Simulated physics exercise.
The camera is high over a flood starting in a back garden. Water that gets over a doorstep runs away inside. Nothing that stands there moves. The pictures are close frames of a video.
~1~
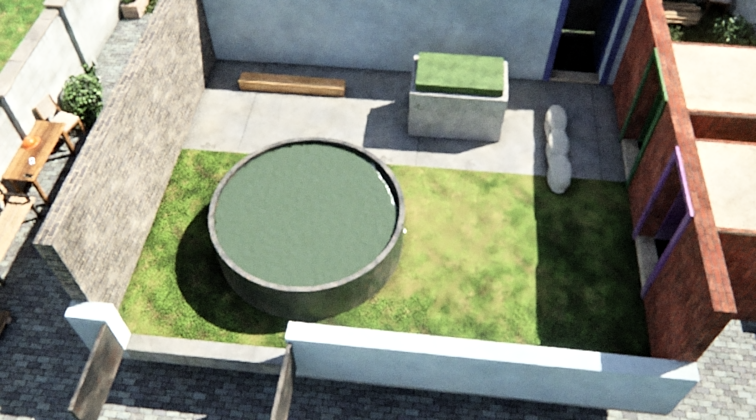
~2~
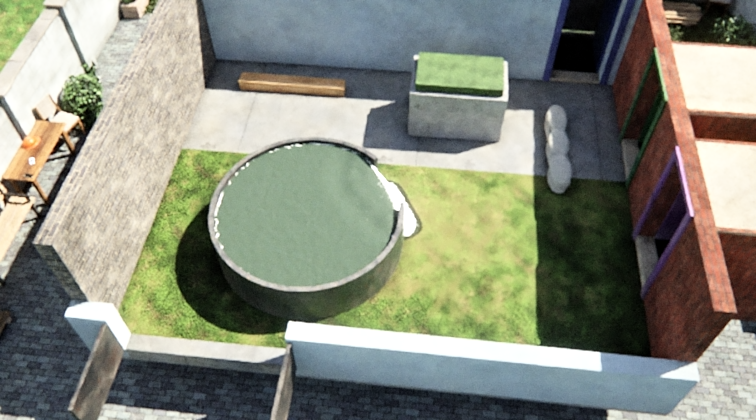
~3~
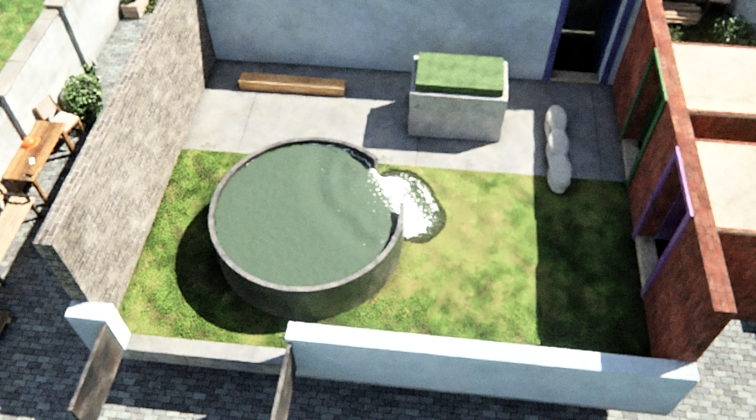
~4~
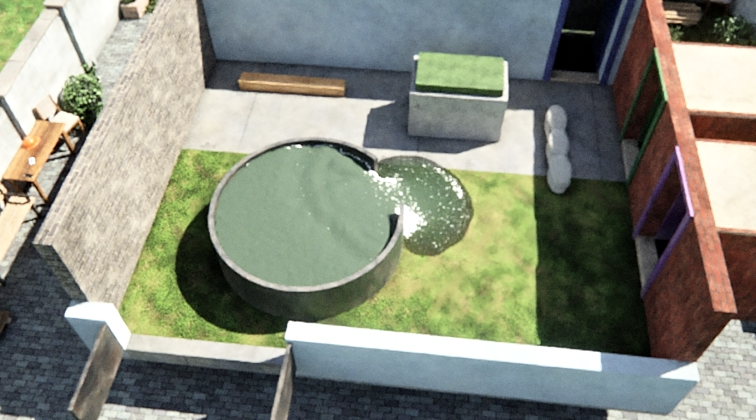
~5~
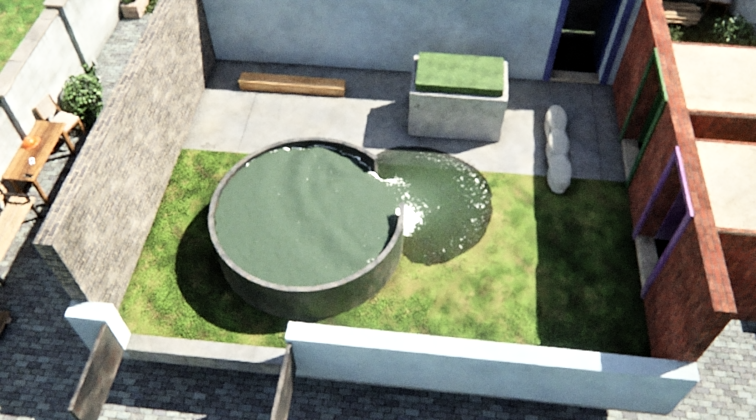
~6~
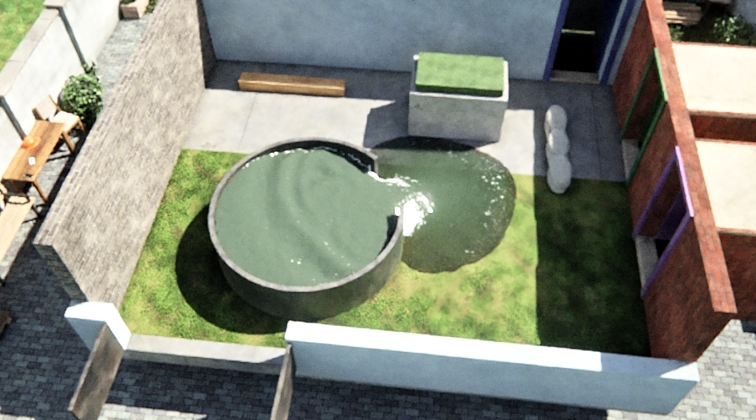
Round pool in a walled back garden splitting open on its right side, green water pouring out and spreading across the grass.
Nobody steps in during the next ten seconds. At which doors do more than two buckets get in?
The purple door stays under that; the green door stays under that; the blue door takes more than that.
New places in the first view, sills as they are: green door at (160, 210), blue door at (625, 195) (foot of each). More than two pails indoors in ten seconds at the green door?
In short: Green door keeps below it.
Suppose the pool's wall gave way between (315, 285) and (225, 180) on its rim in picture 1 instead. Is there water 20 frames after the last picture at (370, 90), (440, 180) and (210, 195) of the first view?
In that order: Clear, not flooded, awash.
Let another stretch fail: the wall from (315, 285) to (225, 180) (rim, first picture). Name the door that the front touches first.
The blue door.
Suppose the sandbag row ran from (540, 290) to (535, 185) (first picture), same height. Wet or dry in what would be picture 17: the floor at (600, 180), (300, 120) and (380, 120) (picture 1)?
In turn: Covered, no water, covered.
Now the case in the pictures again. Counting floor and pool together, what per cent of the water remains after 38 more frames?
Near 100 in a hundred.
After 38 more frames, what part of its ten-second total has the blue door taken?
Close to 60 %.
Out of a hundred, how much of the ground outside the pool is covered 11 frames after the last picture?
Some 35 per cent.
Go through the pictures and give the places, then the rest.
The first frame shows the round pool at (308, 211) is whole and still.
In the second frame, the front is at (414, 232), out from the gap at (391, 202).
In the third frame, the front is at (438, 228), out from the gap at (391, 203).
In the fourth frame, the front is at (467, 199), out from the gap at (391, 203).
In the fifth frame, water pours out at (391, 203) and has run to (479, 177).
In the sixth frame, water pours out at (391, 202) and has run to (505, 173).
A moment on, water covers 20 % of the floor; the purple door not reached, the green door not reached, the blue door not reached.
Next, water covers 35 % of the floor; the purple door not reached, the green door not reached, the blue door wet at the sill, nothing in.
Then, water covers 55 % of the floor; the purple door wet at the sill, nothing in, the green door wet at the sill, nothing in, the blue door under two buckets in.
Later, water covers 80 % of the floor; the purple door under two buckets in, the green door wet at the sill, nothing in, the blue door over two buckets in.
In the end, water covers 95 % of the floor; the purple door under two buckets in, the green door wet at the sill, nothing in, the blue door over two buckets in.
